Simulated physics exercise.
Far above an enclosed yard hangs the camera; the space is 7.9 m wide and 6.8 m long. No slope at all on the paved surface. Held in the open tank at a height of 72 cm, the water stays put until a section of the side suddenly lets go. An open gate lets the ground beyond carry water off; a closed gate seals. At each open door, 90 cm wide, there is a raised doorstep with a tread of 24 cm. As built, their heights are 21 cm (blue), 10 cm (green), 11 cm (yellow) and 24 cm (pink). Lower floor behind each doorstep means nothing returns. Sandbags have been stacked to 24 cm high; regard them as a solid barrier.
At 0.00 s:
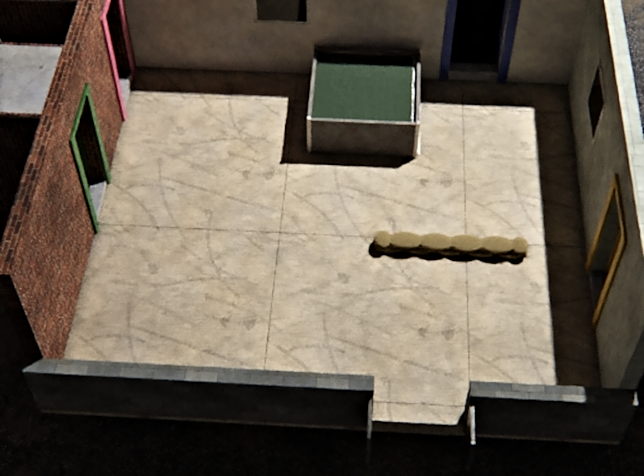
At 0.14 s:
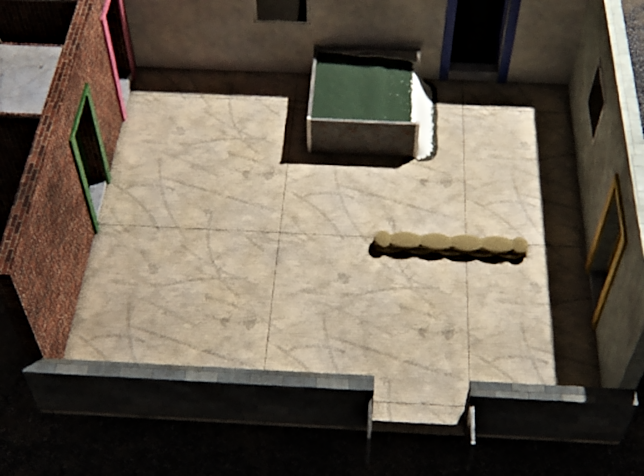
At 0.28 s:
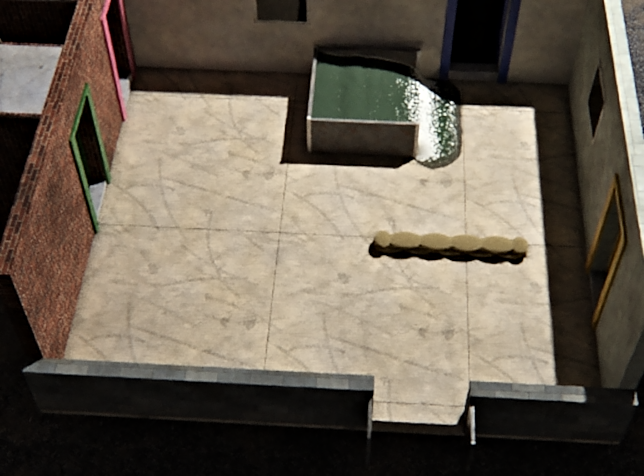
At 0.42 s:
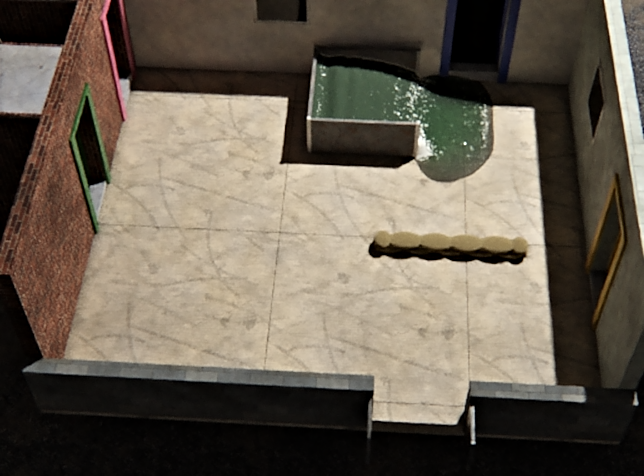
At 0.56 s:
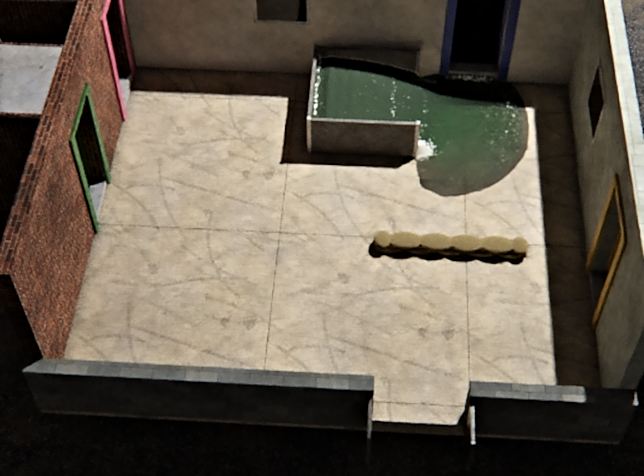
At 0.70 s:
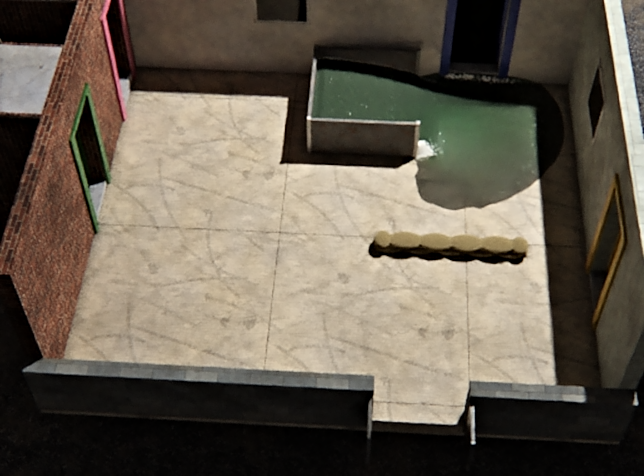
Green water pouring from the right side of an open tank, spreading across a walled yard's pale floor and reaching the blue door.
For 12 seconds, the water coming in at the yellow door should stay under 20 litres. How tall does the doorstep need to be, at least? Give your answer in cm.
Close to 7.5 cm is just enough.
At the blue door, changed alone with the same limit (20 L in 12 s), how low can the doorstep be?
Blue: 17 cm.
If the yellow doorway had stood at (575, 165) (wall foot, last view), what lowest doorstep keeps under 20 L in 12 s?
Close to 28 cm at the least.
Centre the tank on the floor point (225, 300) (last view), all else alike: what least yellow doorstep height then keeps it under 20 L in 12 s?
Roughly 27 centimetres.
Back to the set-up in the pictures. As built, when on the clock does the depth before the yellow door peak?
Approximately 4.0 s.
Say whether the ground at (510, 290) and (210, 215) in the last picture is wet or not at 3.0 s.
Taking them in turn, they come out submerged and spared.
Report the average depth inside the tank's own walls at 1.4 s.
I'd put it at some 32 centimetres on average.
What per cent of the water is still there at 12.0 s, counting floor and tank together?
Remaining share: Around 94 %.
After 1.4 s water covers 15 % of the floor, deepest (52 cm) near (560, 89); it has not reached the yellow door.
After 3.0 s water covers 25 % of the floor, deepest (30 cm) near (520, 244); 11 cm at the yellow door, 0 litres in over its 11 cm doorstep.
After 12.0 s water covers 95 % of the floor, deepest (8 cm) near (561, 96); 3 cm at the yellow door, 5 litres in over its 11 cm doorstep.
At the yellow door as built, the water arrived by 1.9 s and peaked near 14 cm at 4.2 s.
With a doorstep of 7 cm, 26 litres would have come in within the 12 s; with 9 cm, 12 litres. So under 20 litres takes about 7.5 cm.
